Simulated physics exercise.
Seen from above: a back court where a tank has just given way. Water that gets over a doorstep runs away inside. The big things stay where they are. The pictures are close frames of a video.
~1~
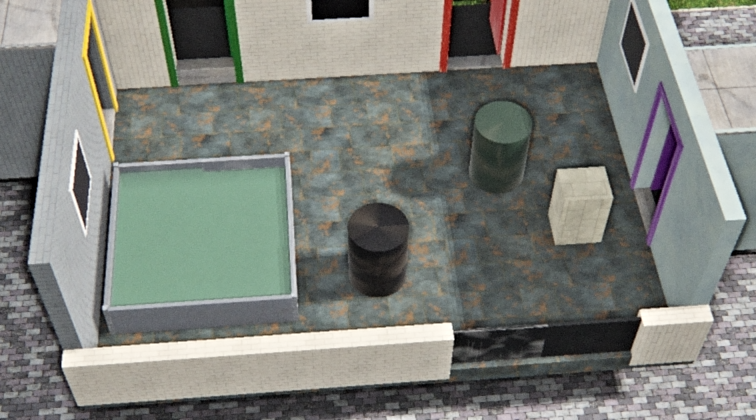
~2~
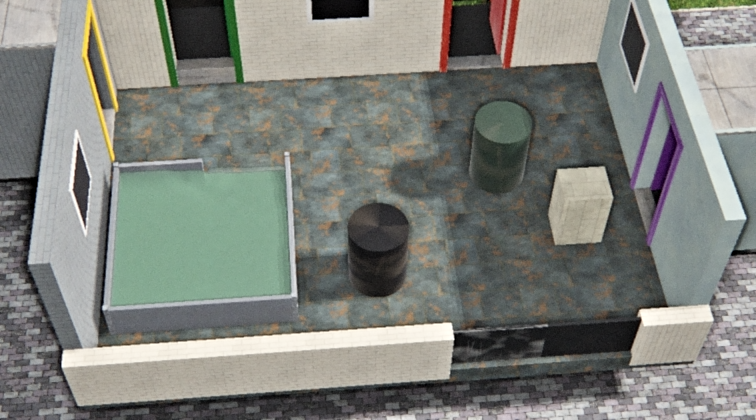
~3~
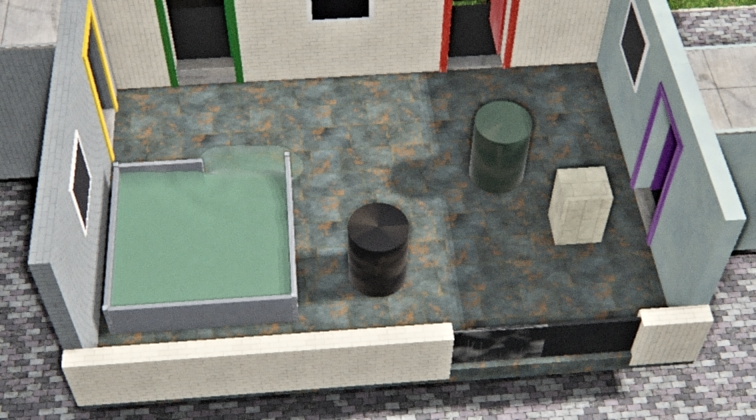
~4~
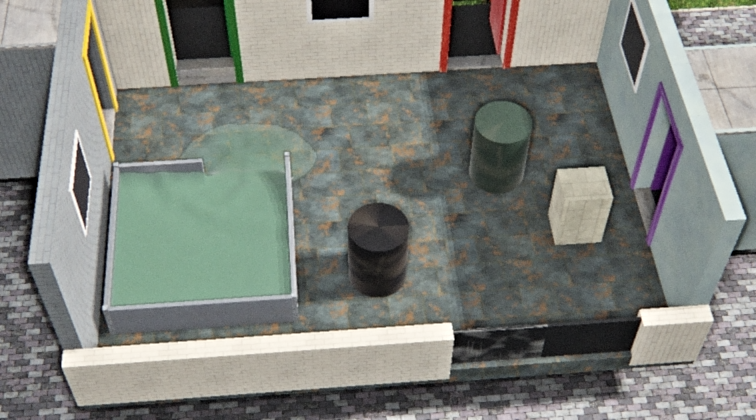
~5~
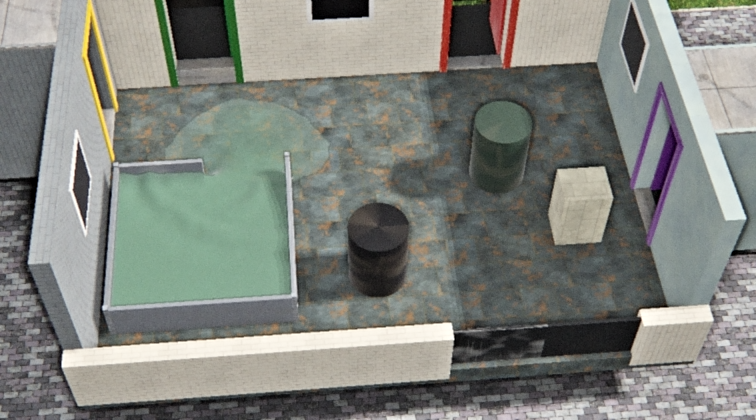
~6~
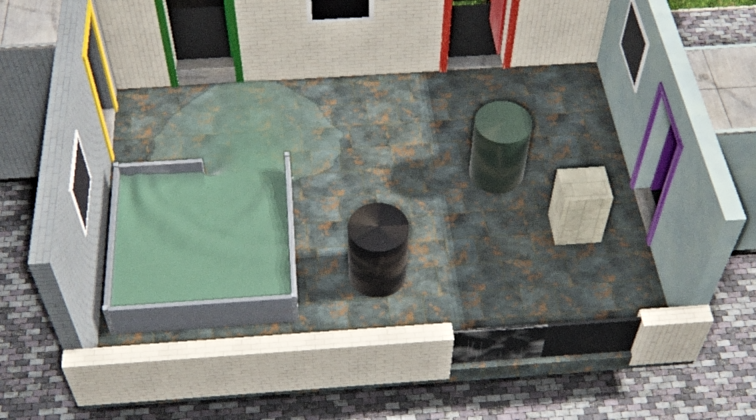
Green water sits still in a square grey-walled tank at the left of a walled court, until part of the tank's far wall gives way. The water pours out through the gap and spreads across the mottled floor in a widening rounded sheet toward the back wall, while its surface inside ripples.
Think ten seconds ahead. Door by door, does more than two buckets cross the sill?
In the end: The yellow door lets in a lot; the green door admits no more than that; the purple door lets in a lot; the red door admits no more than that.
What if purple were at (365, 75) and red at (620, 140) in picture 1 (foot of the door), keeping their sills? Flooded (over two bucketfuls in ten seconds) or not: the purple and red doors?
In short: The purple one passes that mark, the red one passes that mark.
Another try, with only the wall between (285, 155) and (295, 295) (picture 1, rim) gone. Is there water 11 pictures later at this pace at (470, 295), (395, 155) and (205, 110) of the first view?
In turn: Under water, flooded, not flooded.
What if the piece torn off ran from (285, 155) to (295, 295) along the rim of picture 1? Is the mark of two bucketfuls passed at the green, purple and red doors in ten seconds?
My reading: Green takes less; purple passes that mark; red passes that mark.
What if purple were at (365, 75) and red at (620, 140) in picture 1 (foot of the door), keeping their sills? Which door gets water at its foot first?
I say the door marked green.
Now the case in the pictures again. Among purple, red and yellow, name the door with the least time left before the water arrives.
It is the yellow door.
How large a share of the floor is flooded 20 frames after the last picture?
About 40 per cent.
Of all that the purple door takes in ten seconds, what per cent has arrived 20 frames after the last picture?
Some 0 per cent.
A moment on, water covers 15 % of the floor; the yellow door not reached, the green door wet at the sill, nothing in, the purple door not reached, the red door not reached.
Next, water covers 25 % of the floor; the yellow door wet at the sill, nothing in, the green door wet at the sill, nothing in, the purple door not reached, the red door wet at the sill, nothing in.
Then, water covers 40 % of the floor; the yellow door over two buckets in, the green door wet at the sill, nothing in, the purple door not reached, the red door wet at the sill, nothing in.
Later, water covers 65 % of the floor; the yellow door over two buckets in, the green door wet at the sill, nothing in, the purple door under two buckets in, the red door under two buckets in.
In the end, water covers 90 % of the floor; the yellow door far over two buckets in, the green door wet at the sill, nothing in, the purple door over two buckets in, the red door under two buckets in.
